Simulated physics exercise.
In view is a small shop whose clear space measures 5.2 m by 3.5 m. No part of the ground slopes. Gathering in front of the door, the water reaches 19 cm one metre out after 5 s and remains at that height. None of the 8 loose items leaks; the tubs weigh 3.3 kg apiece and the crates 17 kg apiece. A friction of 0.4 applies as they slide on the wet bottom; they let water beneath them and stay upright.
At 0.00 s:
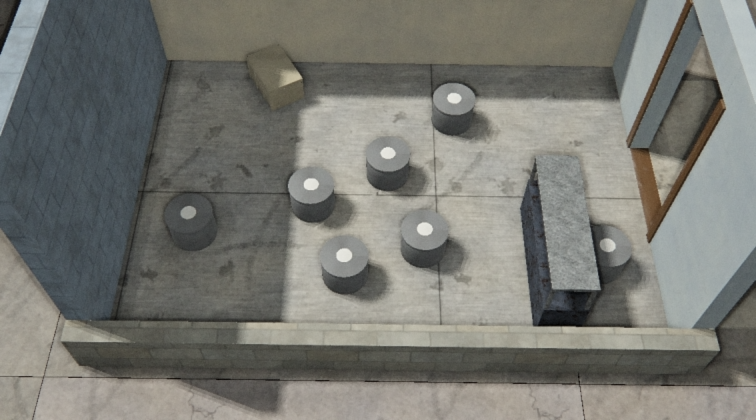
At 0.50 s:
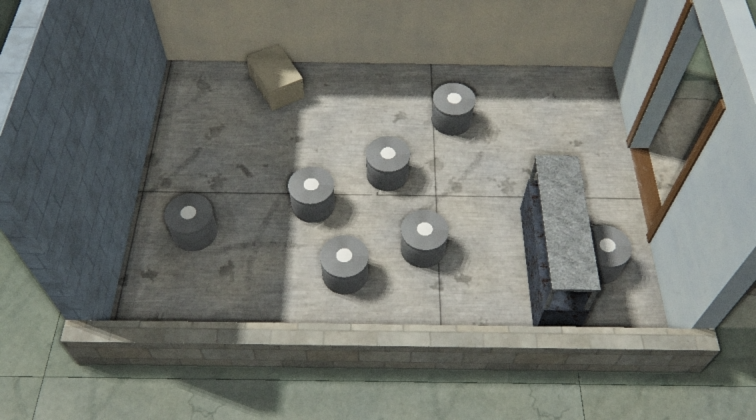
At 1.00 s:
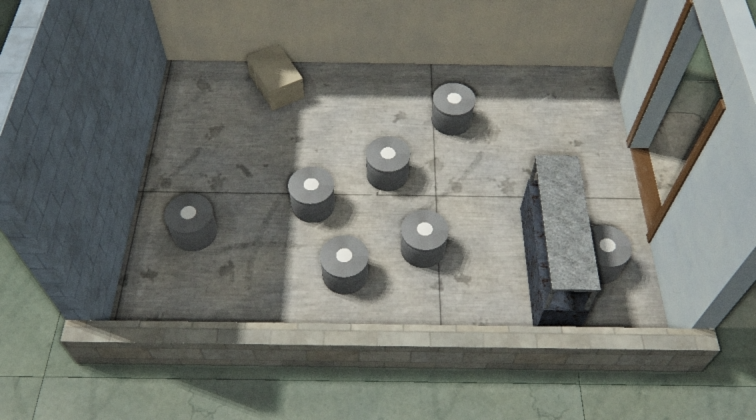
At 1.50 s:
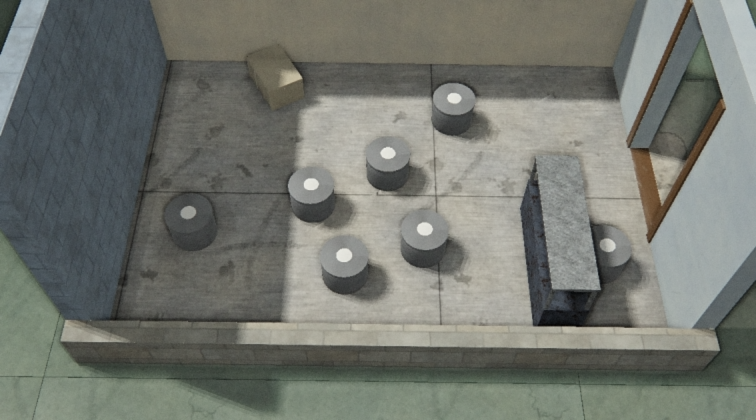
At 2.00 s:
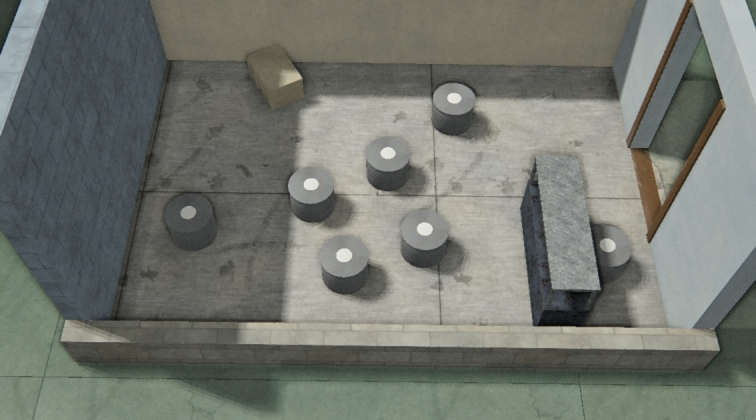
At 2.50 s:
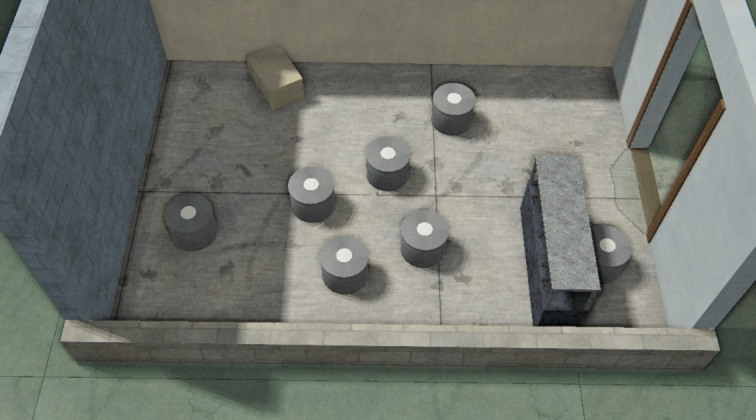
Greenish water spreads over the ground outside the small shop and begins entering the doorway.
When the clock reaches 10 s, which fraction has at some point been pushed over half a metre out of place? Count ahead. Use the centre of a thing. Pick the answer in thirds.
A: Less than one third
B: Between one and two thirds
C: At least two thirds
B.
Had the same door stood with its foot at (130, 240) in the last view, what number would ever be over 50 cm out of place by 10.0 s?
Then 6 of them would.
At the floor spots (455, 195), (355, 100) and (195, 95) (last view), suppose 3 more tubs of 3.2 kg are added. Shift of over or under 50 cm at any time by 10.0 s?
In order: Above the mark, above the mark, below the mark.
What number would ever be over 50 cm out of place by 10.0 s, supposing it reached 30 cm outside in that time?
The count would be 8.
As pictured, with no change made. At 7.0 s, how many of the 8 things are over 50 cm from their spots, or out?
Tally: 2.
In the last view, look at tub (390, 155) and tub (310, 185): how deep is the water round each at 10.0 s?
Close to 7 and 3 centimetres.
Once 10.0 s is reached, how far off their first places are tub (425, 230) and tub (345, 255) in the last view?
They sit 10 cm and 20 cm away, in the order given.
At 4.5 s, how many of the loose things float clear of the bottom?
My tally comes to 0.
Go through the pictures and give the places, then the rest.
In the first picture, a tub at (454, 99) rests on the ground; a tub at (344, 256) rests on the ground; water covers 0.0 m2; 0 of 8 have shifted.
In the second picture, a tub at (454, 99) rests on the ground; a tub at (344, 256) rests on the ground; water covers 0.0 m2; 0 of 8 have shifted.
In the third picture, a tub at (454, 99), on the bottom; a tub at (344, 256), on the bottom; 0.0 m2 under water; 0 of 8 have shifted.
In the fourth picture, a tub at (454, 99) rests on the ground; a tub at (344, 256) rests on the ground; 0.0 m2 under water; 0 of 8 have shifted.
In the fifth picture, a tub at (454, 99), on the bottom; a tub at (344, 256) rests on the ground; 0.0 m2 under water; 0 of 8 have shifted.
In the sixth picture, a tub at (454, 99) rests on the ground; a tub at (344, 256), on the bottom; 0.2 m2 under water; 0 of 8 have shifted.
After 3.5 s 0 of 8 are over 50 cm from their spots; 0 afloat.
After 4.5 s 0 of 8 are over 50 cm from their spots; 0 afloat.
After 7.0 s 2 of 8 are over 50 cm from their spots; 2 afloat.
After 10.0 s 4 of 8 are over 50 cm from their spots, and 4 have been at some point; 6 afloat.
